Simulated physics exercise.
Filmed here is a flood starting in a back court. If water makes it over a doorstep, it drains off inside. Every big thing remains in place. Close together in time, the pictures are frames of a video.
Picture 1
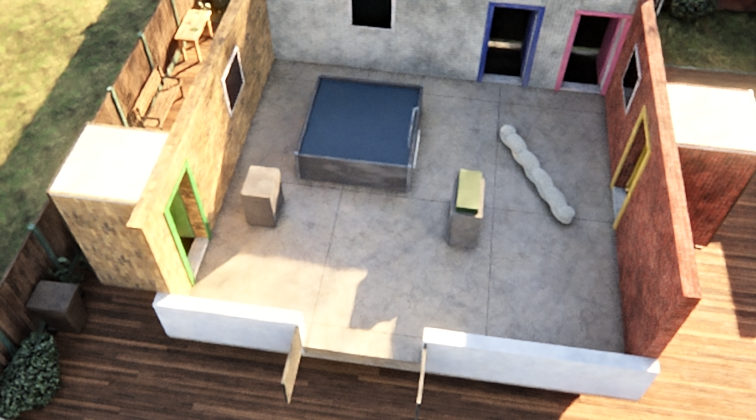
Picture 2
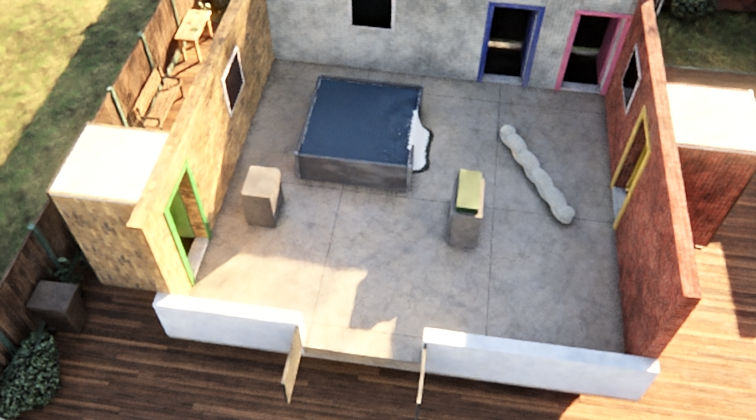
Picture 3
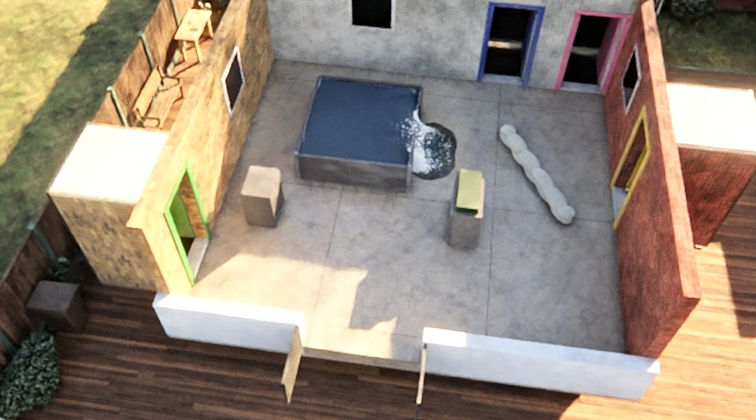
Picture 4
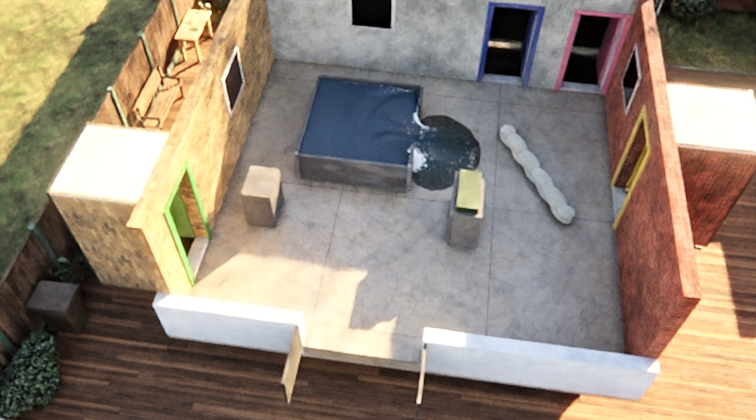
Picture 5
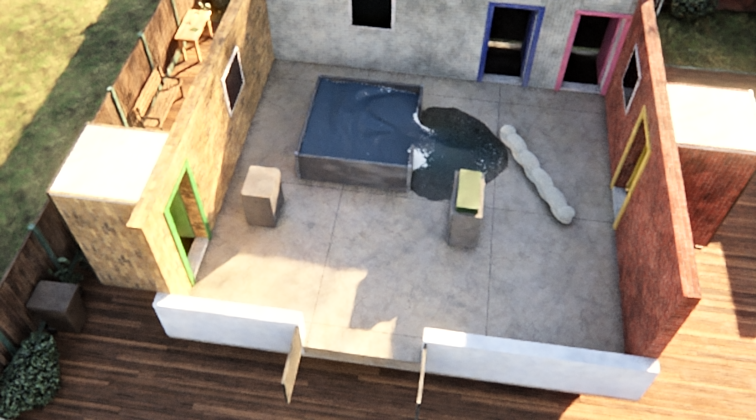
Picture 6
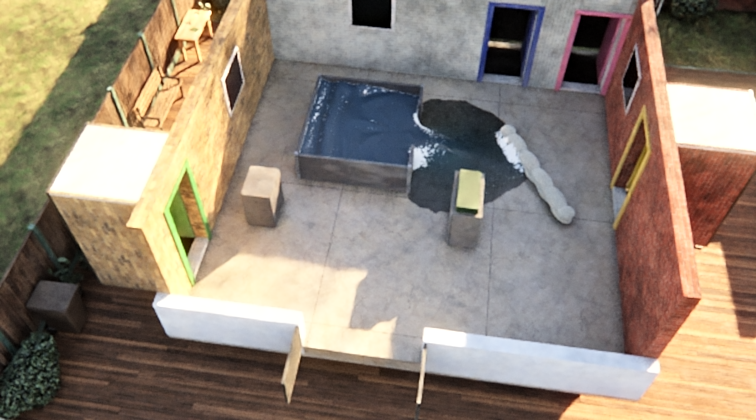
A big open tank of dark water in a walled courtyard let water out through its right side, and the puddle spread across the grey floor, around a small block and up to a lumpy pale barrier.
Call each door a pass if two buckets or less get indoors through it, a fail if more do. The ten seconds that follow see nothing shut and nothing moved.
Yellow door: Pass, pink door: Fail, green door: Pass, blue door: Fail.
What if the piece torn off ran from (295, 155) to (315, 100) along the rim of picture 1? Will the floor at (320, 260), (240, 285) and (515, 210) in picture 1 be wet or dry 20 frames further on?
Point by point: Untouched, swamped and untouched.
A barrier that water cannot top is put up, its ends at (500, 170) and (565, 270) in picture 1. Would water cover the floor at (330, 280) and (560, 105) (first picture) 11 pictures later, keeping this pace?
Result, in order: Bone-dry / swamped.
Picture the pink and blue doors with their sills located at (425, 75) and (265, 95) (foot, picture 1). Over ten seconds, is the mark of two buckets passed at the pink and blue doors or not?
Result - pink door remains within the limit; blue door remains within the limit.
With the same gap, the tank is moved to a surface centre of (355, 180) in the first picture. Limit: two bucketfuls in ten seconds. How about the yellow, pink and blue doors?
Result: Yellow door stays inside the limit, pink door stays inside the limit, blue door tops the limit.
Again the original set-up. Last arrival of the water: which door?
My answer: The green one.
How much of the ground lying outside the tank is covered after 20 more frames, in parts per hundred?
Estimated share: About 40 %.
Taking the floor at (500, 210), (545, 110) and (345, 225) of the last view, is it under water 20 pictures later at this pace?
The three points read soaked through, soaked through and clear.
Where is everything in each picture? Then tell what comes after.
In the first picture, still water in the open tank at (362, 121).
In the second picture, the front is at (420, 170), out from the gap at (414, 140).
In the third picture, the front is at (444, 173), out from the gap at (414, 142).
In the fourth picture, the front is at a hidden place, out from the gap at (414, 142).
In the fifth picture, the front is at (504, 154), out from the gap at (414, 142).
In the sixth picture, the front is at (524, 176), out from the gap at (414, 141).
A moment on, water covers 20 % of the floor; the yellow door not reached, the pink door not reached, the green door not reached, the blue door not reached.
Next, water covers 35 % of the floor; the yellow door not reached, the pink door under two buckets in, the green door not reached, the blue door under two buckets in.
Then, water covers 40 % of the floor; the yellow door wet at the sill, nothing in, the pink door over two buckets in, the green door not reached, the blue door over two buckets in.
Later, water covers 60 % of the floor; the yellow door wet at the sill, nothing in, the pink door over two buckets in, the green door not reached, the blue door far over two buckets in.
In the end, water covers 80 % of the floor; the yellow door under two buckets in, the pink door over two buckets in, the green door wet at the sill, nothing in, the blue door far over two buckets in.
